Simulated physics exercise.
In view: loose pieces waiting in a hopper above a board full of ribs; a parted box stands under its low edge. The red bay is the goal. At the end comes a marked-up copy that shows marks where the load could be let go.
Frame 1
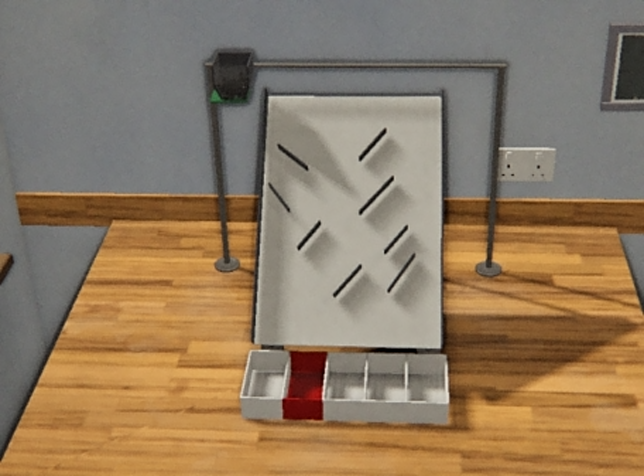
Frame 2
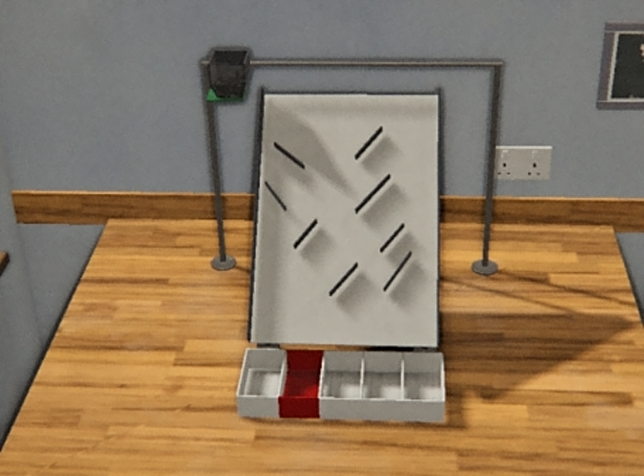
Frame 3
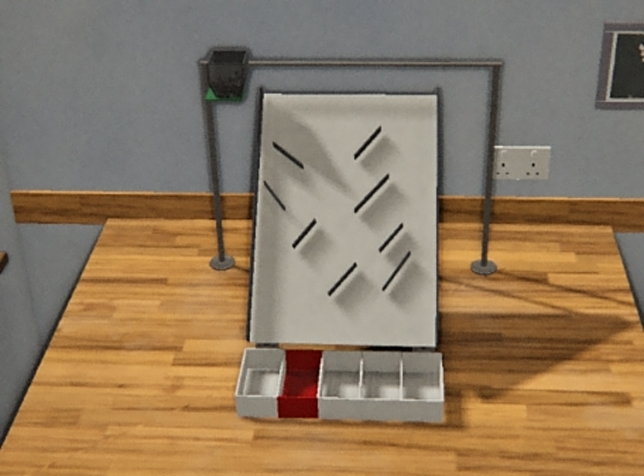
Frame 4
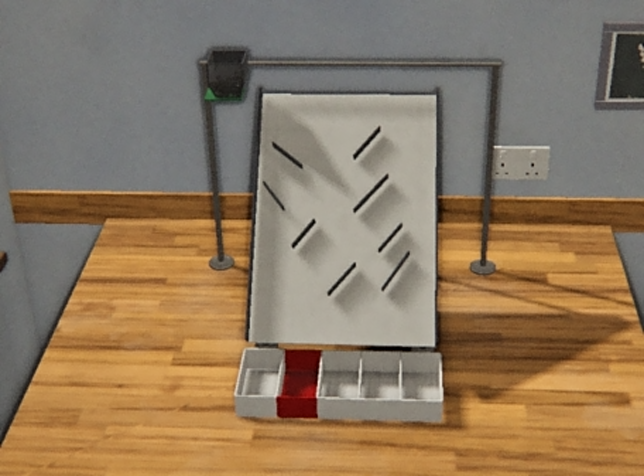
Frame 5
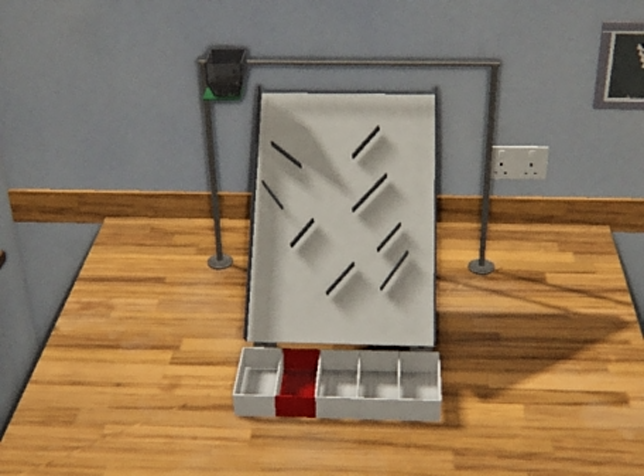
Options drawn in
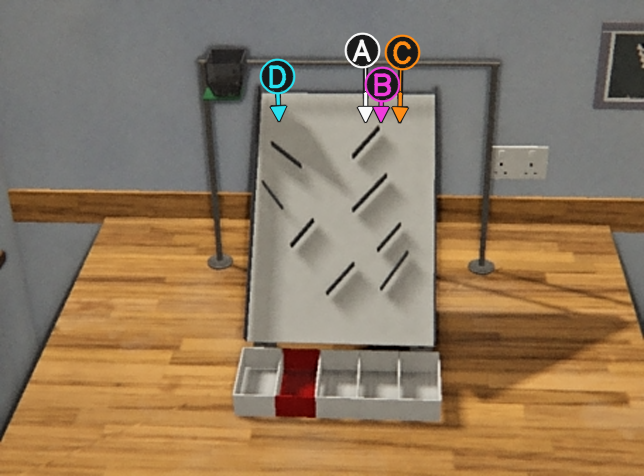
A tilted white board with dark ribs standing above a five-part tray with one red bay, nothing moving but slight camera drift.
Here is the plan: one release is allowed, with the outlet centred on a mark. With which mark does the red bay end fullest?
I would pick mark A.
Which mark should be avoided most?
That would be C.
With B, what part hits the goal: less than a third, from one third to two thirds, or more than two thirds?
It is from one third to two thirds.
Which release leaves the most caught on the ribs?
D does.
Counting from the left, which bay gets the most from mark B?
It is the second one.
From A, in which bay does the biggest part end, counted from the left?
It is the second one.
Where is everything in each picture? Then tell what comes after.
Hopper near (237, 91), black beans, door shut, in the first picture.
Ribs (274, 142) to (304, 165), (355, 156) to (382, 126), (265, 181) to (285, 207), in the second picture.
Ribs (354, 209) to (388, 174), (293, 245) to (315, 219), (380, 249) to (403, 223), in the third picture.
Ribs (328, 293) to (355, 262), (382, 288) to (409, 251), in the fourth picture.
Red bay near (295, 405), number 2 of 5 from the left, in the fifth picture.
On the marked copy, mark A meets the board at (365, 116); mark B meets the board at (381, 116); mark C meets the board at (399, 116); mark D meets the board at (278, 115).
With A, close to two thirds in the red bay, close to a third in other bays.
With B, close to half in the red bay, close to half in other bays.
With C, close to a quarter in the red bay, the bulk in other bays, only a few outside the box.
With D, close to half in the red bay, close to a third in other bays, a small share held on the board.
